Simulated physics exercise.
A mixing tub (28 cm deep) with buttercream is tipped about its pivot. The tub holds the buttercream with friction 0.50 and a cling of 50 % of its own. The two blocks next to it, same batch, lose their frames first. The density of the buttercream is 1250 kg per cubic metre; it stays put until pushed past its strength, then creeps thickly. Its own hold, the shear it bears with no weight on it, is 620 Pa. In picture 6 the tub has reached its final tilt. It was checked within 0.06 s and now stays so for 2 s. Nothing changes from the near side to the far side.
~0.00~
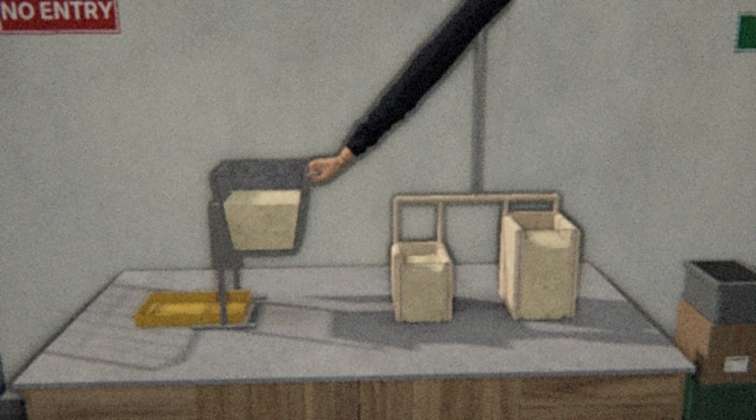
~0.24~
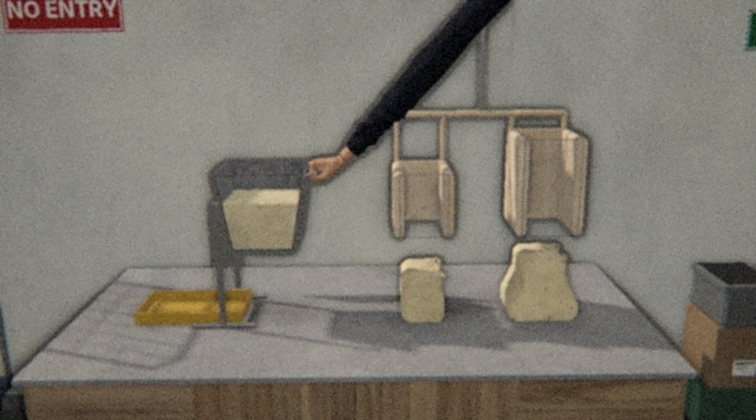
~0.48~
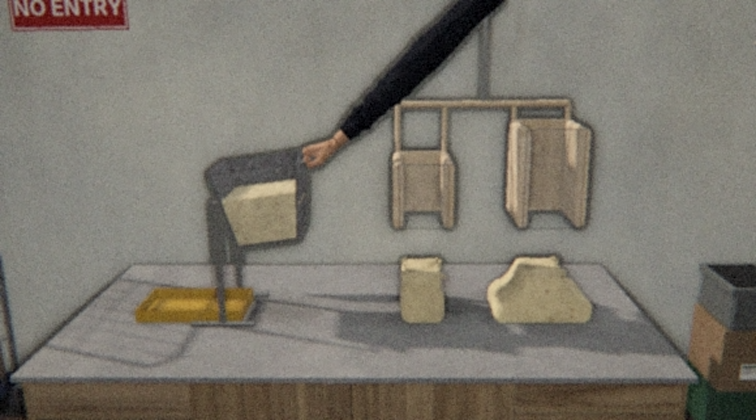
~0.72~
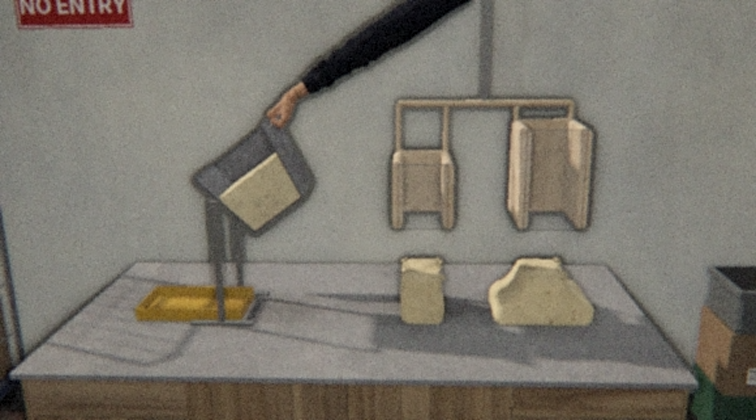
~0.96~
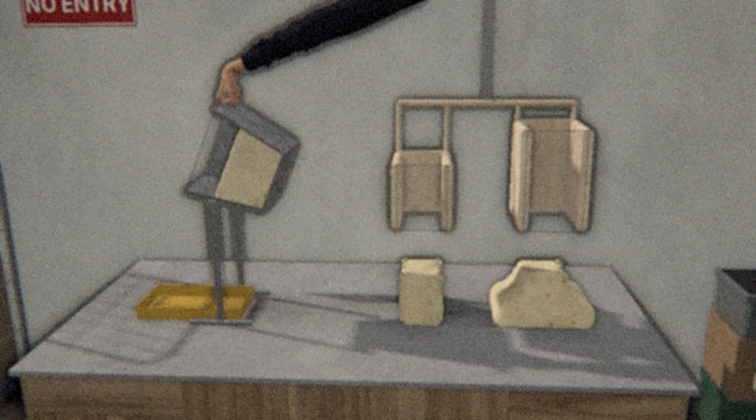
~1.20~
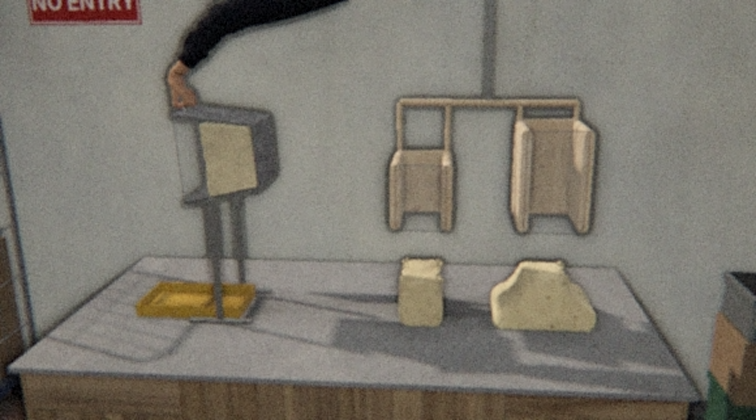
A wooden frame lifted off two pale, creamy blocks, and the larger right one slumped and spread at its base; then a dark-sleeved arm tipped a grey tub leftward onto its side above a yellow tray.
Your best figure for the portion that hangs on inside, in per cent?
Expect roughly 0 %.
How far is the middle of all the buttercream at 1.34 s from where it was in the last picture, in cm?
Roughly 6 cm.
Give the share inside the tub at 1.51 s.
Near 70 %.
By 1.34 s, the tub is at 93 degrees and holds 100 %.
By 1.51 s, the tub is at 93 degrees and holds 72 %.
By 1.68 s, the tub is at 93 degrees and holds 46 %.
By 1.85 s, the tub is at 93 degrees and holds 32 %.
By 3.20 s, at the end, the tub is at 93 degrees and holds 0 %.
